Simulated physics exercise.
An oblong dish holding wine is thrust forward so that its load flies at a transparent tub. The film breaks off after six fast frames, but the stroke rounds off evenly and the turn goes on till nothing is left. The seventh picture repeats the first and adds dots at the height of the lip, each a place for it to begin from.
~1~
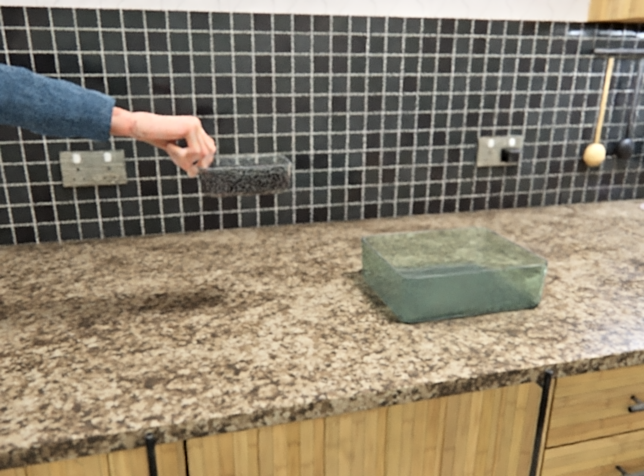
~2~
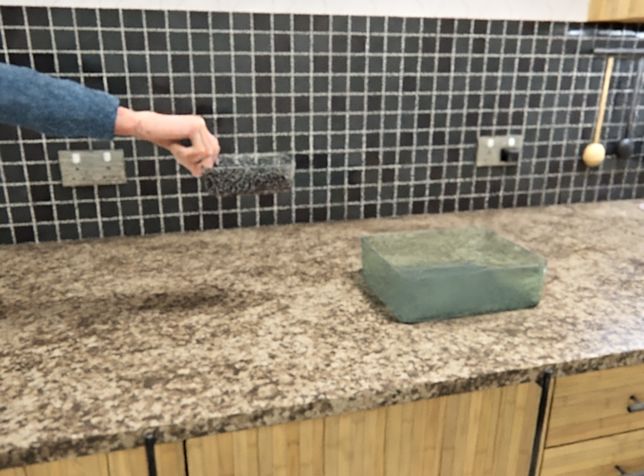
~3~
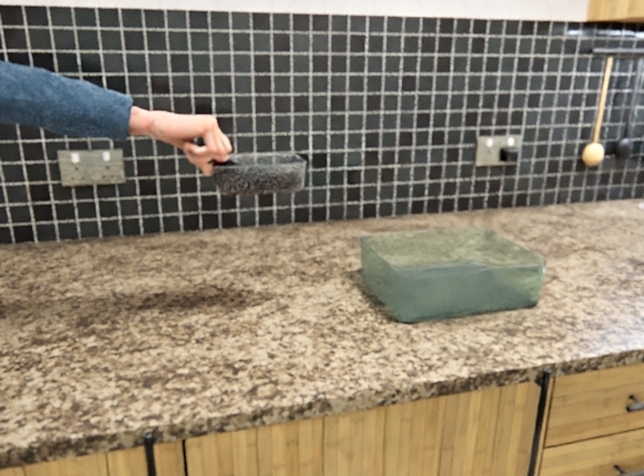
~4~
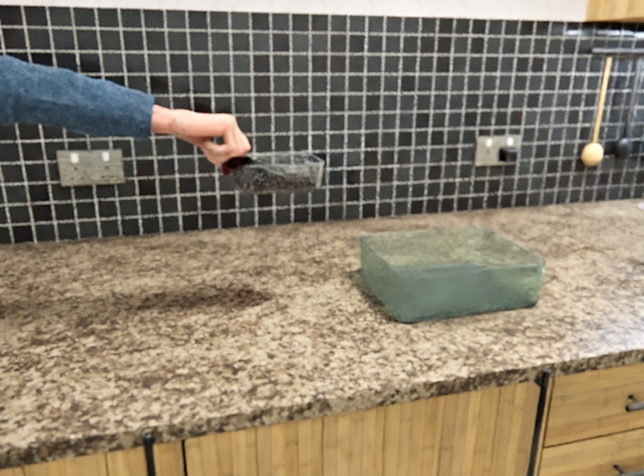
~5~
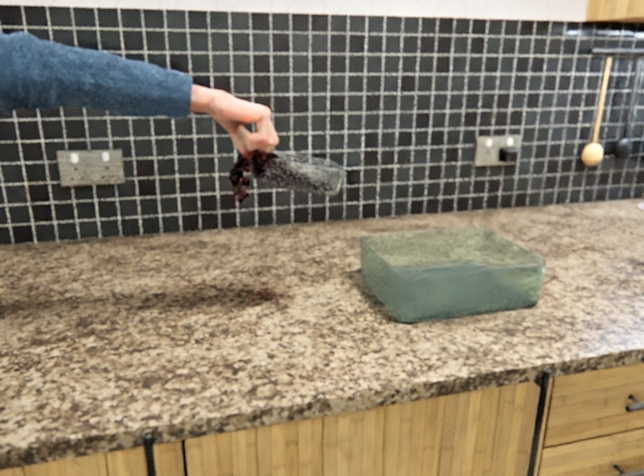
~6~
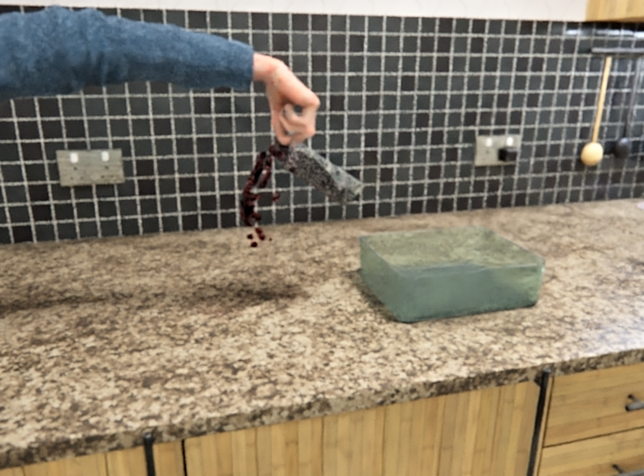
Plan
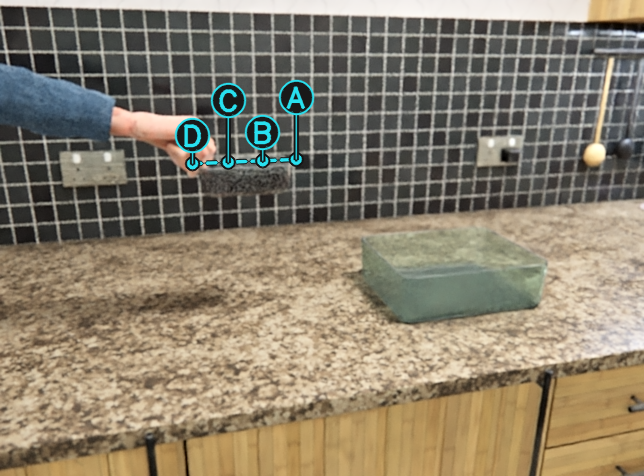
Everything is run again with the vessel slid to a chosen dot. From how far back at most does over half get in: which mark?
That is place B.
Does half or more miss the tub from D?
Yes, it does.
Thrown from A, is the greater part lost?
No, that is safe.
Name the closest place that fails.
Place C.
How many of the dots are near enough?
Two of the four.
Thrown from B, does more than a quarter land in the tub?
Yes.
On the marked copy, A at (296, 159); B at (262, 160); C at (228, 162); D at (192, 163).
With A, about 76 % lands in the tub, 13 % falls short and 11 % goes beside or beyond.
With B, about 63 % lands in the tub, 28 % falls short and 9 % goes beside or beyond.
With C, about 37 % lands in the tub, 58 % falls short and 5 % goes beside or beyond.
With D, about 8 % lands in the tub, 90 % falls short.
